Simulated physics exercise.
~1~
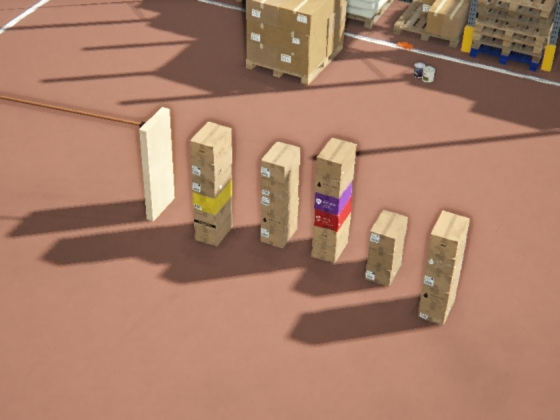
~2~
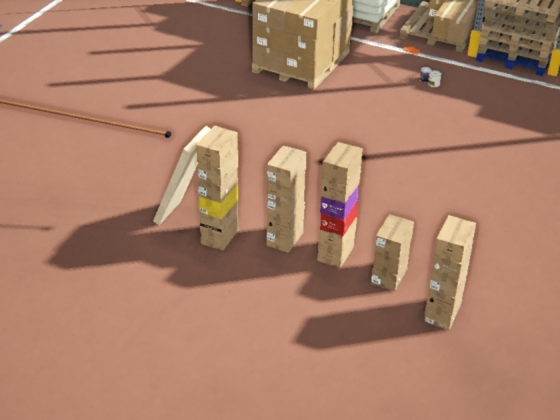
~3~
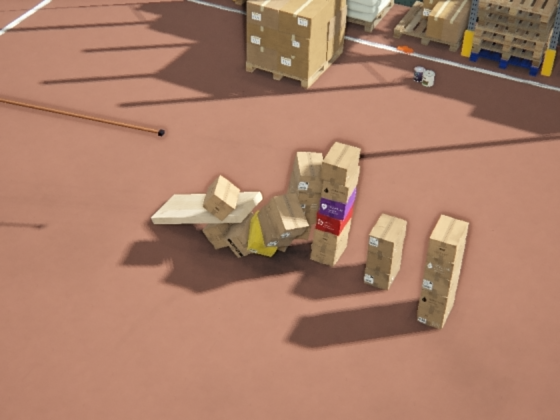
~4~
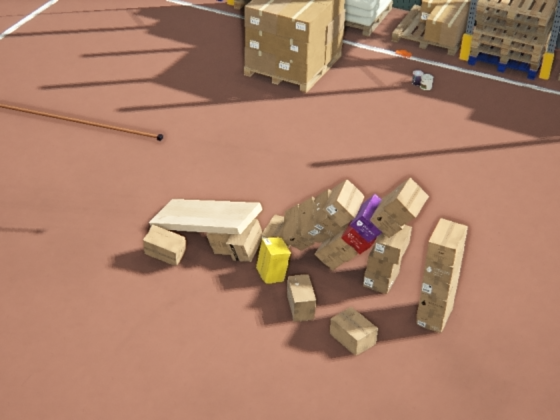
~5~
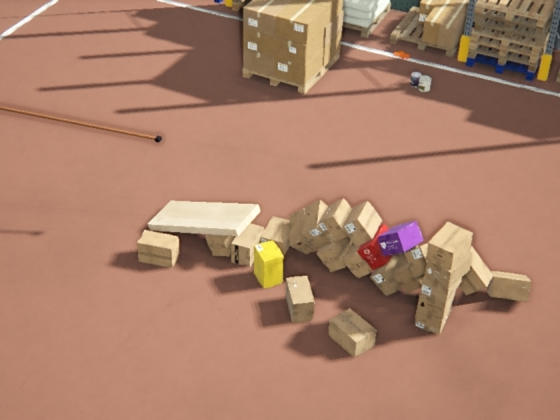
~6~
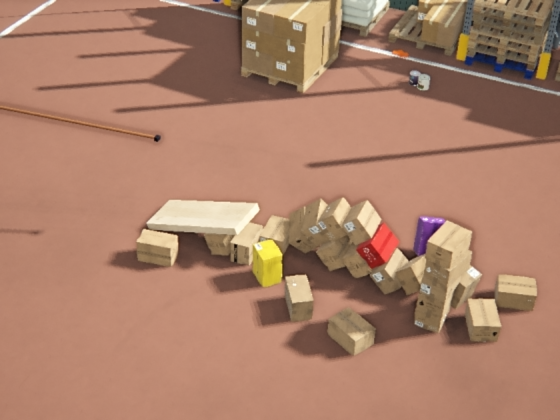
In a store room, a pushed board topples carton stacks, and the purple carton falls.
